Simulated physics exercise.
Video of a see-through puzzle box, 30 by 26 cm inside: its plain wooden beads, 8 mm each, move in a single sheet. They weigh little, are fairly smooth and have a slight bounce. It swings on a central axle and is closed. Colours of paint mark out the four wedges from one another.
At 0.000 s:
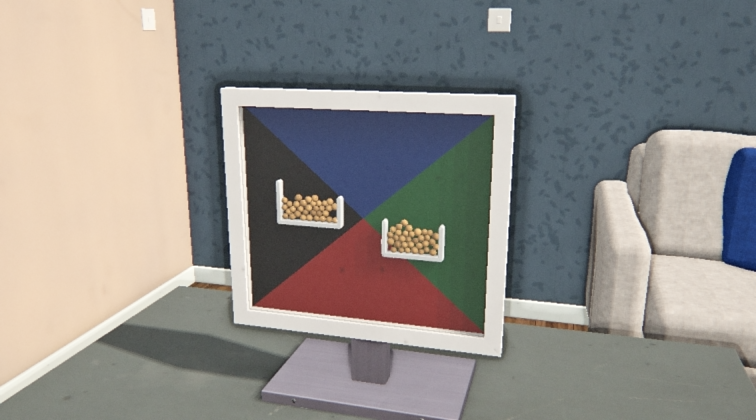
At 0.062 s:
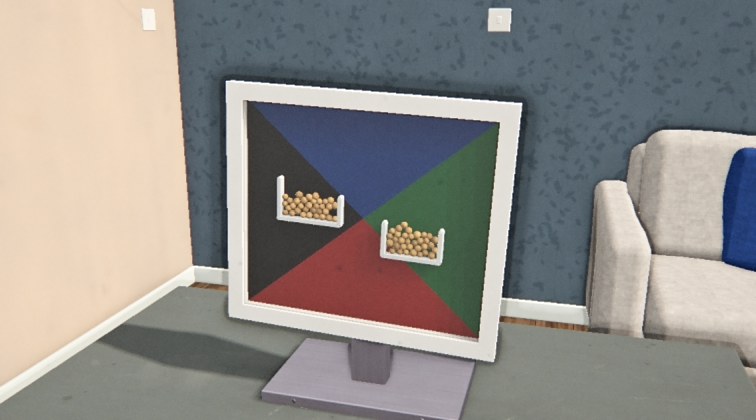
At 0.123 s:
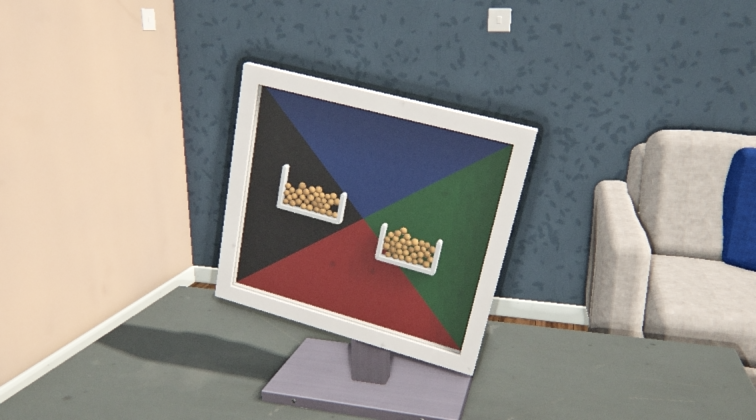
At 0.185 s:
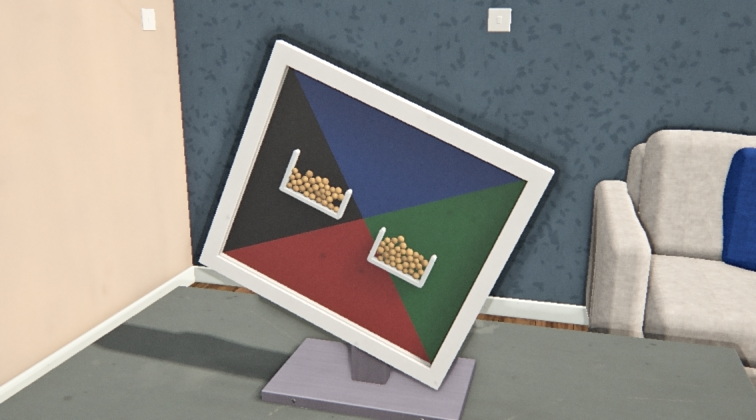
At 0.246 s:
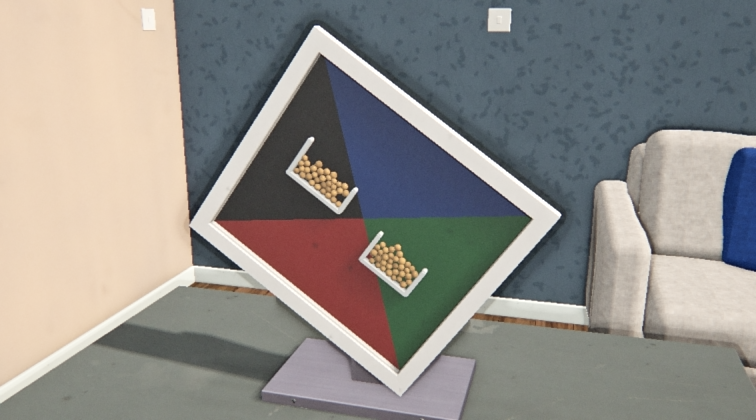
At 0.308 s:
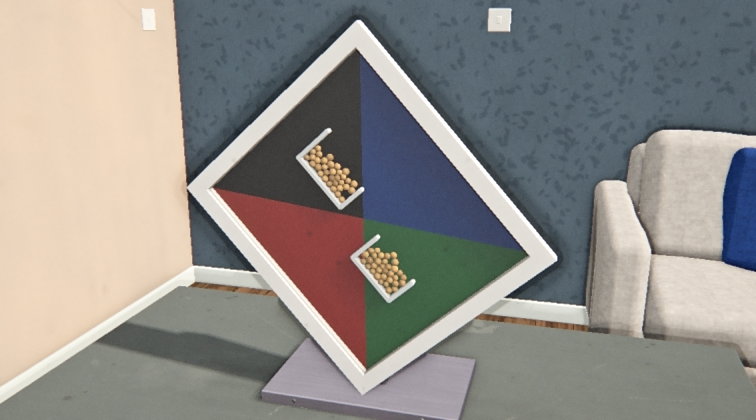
A square, white-framed panel on a grey-purple stand fills the middle of a room, seen from the front above a dark grey tabletop, with a patterned blue wall behind and a pale sofa at right. Its blue, green, red and black triangles surround two white trays of wooden beads. The panel turns clockwise onto a corner, tilting the trays while beads shift rightward; the camera stays still.
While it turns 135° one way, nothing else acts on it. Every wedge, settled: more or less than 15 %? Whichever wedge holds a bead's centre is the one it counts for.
Red less; blue more; green more; black less.
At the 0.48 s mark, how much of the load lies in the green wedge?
50 %.
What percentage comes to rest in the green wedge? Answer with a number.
About 55 per cent.
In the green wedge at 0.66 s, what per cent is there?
Reading: Around 50 per cent of the load.
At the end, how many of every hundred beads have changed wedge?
About 60 %.
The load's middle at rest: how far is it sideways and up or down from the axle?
The middle sits around 1 cm left of it and 16 cm below it.
After 0.48 s, it stands 83° clockwise; the beads' middle is in line with and 1 cm below the centre; green 50 %, black 50 %.
After 0.66 s, it stands 119° clockwise; the beads' middle is in line with and 4 cm below the centre; blue 25 %, green 50 %, black 25 %.
After 0.81 s, it stands 135° clockwise; the beads' middle is in line with and 13 cm below the centre; blue 50 %, green 50 %.
Settled by 1.5 s, it stands 135° clockwise; red 0 %, blue 45 %, green 55 %, black 0 %.
